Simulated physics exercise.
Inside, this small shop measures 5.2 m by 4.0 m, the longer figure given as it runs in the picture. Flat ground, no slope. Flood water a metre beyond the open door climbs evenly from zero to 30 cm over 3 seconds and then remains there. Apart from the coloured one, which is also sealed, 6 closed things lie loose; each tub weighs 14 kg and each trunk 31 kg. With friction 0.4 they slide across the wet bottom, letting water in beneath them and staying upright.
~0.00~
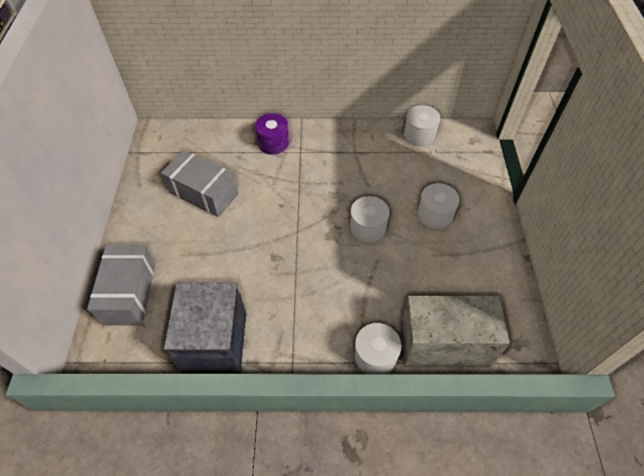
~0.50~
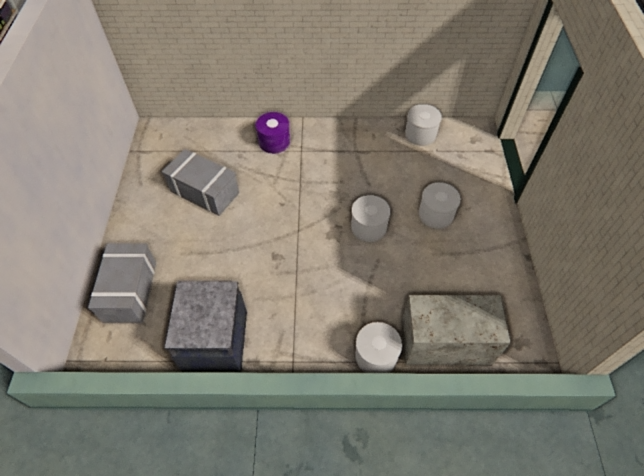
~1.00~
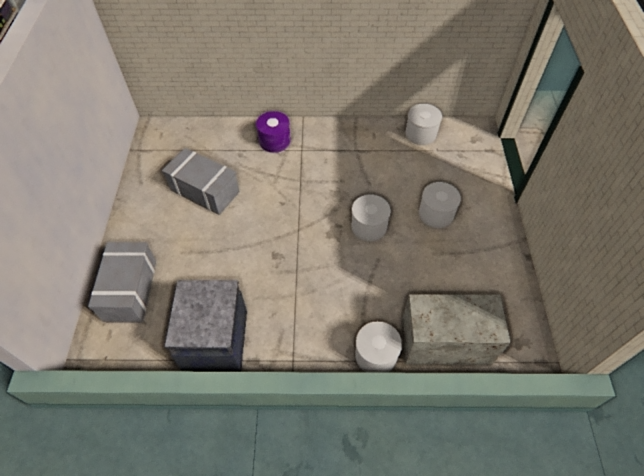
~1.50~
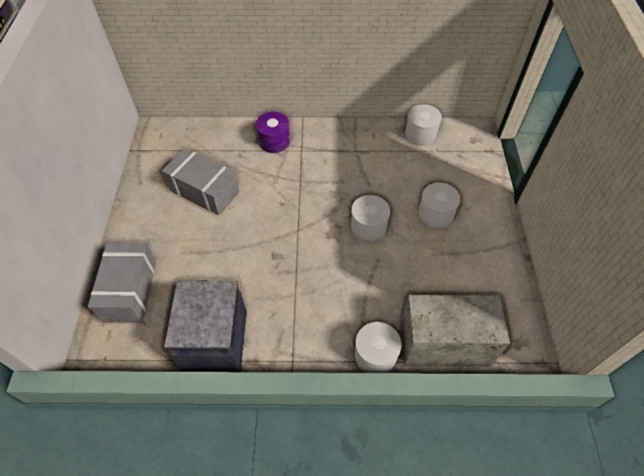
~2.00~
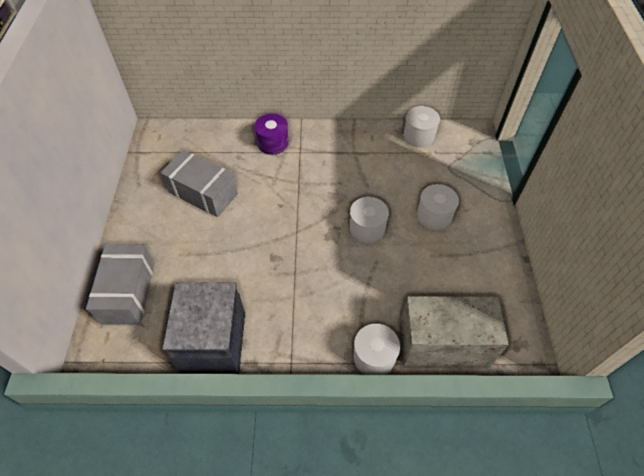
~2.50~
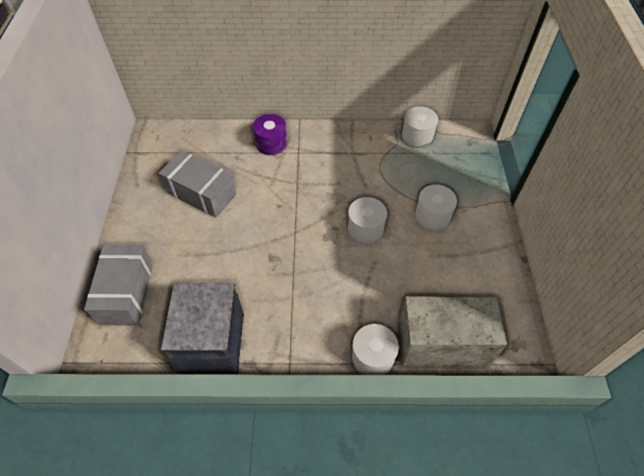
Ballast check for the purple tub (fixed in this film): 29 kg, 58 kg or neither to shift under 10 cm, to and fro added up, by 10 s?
The heavier weight is required.
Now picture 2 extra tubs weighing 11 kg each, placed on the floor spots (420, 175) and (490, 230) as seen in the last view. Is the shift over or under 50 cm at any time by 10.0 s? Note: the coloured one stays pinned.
Those two come out over the line and inside the line, in that order.
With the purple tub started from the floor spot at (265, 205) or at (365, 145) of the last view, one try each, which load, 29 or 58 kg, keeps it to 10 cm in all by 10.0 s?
The light mass does it, then only the heavy mass does it.
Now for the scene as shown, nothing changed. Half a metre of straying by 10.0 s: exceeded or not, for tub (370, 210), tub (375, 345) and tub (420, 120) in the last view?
Taking them in order: Beyond the mark, within the mark and beyond the mark.
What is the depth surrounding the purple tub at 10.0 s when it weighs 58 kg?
Close to 12 cm deep.
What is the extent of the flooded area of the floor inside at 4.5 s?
Near 10.5 m2 in all.
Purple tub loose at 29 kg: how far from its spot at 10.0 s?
Around 120 centimetres out of place.
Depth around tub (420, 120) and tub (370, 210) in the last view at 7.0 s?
About 14 and 6 cm.
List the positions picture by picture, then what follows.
In the first picture, the purple tub at (271, 125), on the bottom; 0.0 m2 under water; 0 of 7 have shifted.
In the second picture, the purple tub at (272, 124) rests on the ground; water covers 0.0 m2; 0 of 7 have shifted.
In the third picture, the purple tub at (273, 123) rests on the ground; water covers 0.0 m2; 0 of 7 have shifted.
In the fourth picture, the purple tub at (273, 123) rests on the ground; 0.0 m2 under water; 0 of 7 have shifted.
In the fifth picture, the purple tub at (271, 125) rests on the ground; water covers 0.5 m2; 0 of 7 have shifted.
In the sixth picture, the purple tub at (269, 125), on the bottom; 1.7 m2 under water; 0 of 7 have shifted.
After 3.5 s the purple tub would be 0 cm from its start with 29 kg and 0 cm from its start with 58 kg; 1 cm of water round it then.
After 4.5 s the purple tub would be 6 cm from its start with 29 kg and 1 cm from its start with 58 kg; 8 cm of water round it then.
After 7.0 s the purple tub would be 75 cm from its start with 29 kg and 1 cm from its start with 58 kg; 8 cm of water round it then.
After 10.0 s the purple tub would be 111 cm from its start with 29 kg and 1 cm from its start with 58 kg; 12 cm of water round it then.
